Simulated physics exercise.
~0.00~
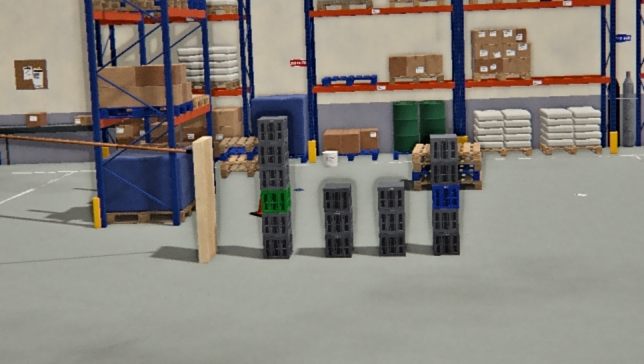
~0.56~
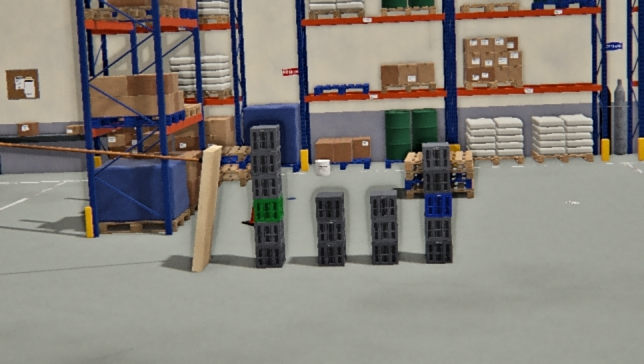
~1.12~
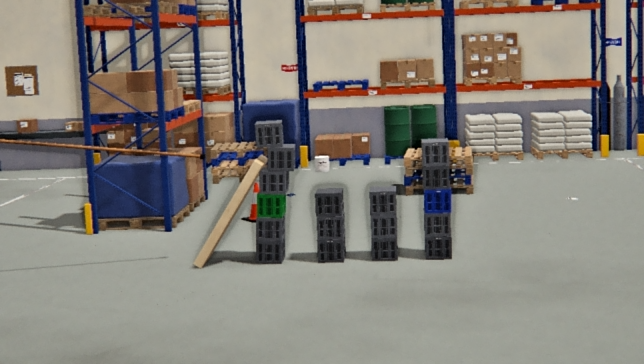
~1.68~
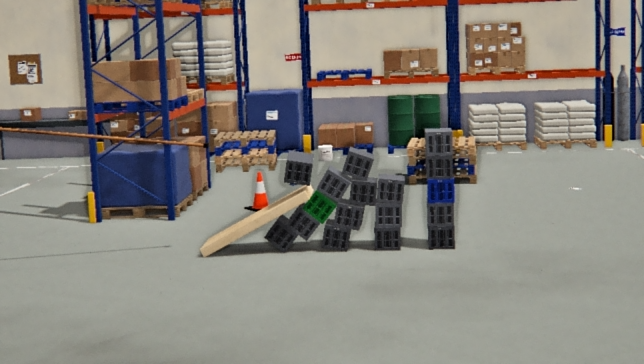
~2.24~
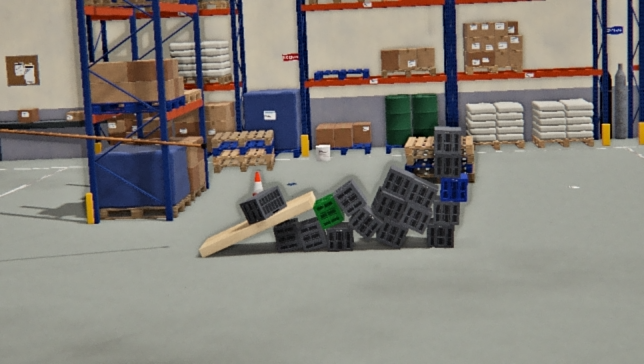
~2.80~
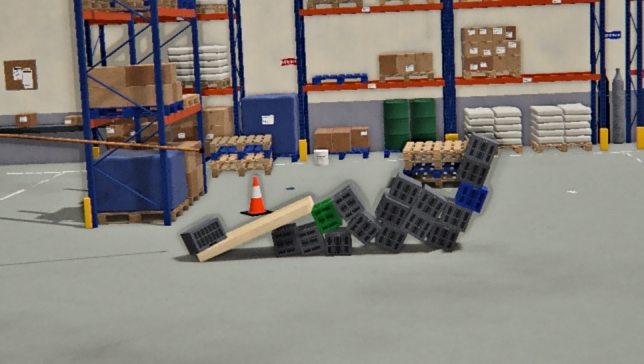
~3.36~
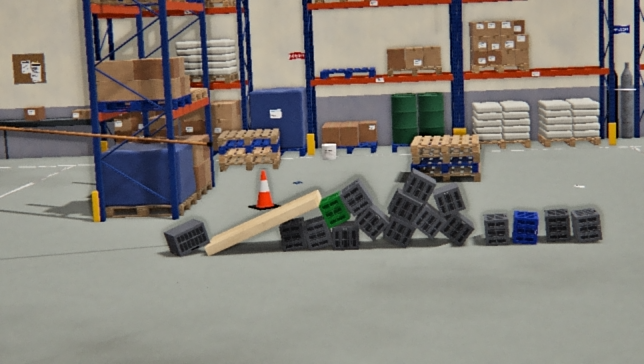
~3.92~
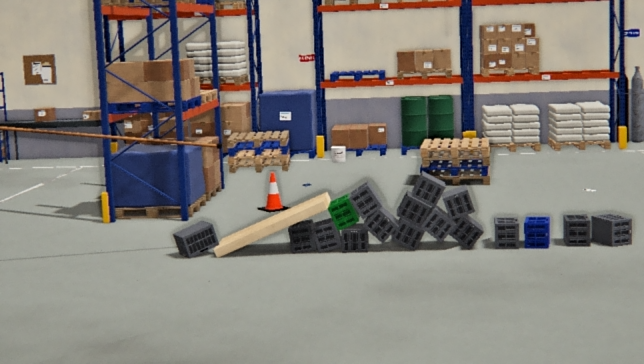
A wooden board tipped into a row of stacked dark crates in a warehouse, toppling the columns one after another to the right, until most crates lay in a jumbled heap, the green one tilted beside the board and the blue one on the floor.
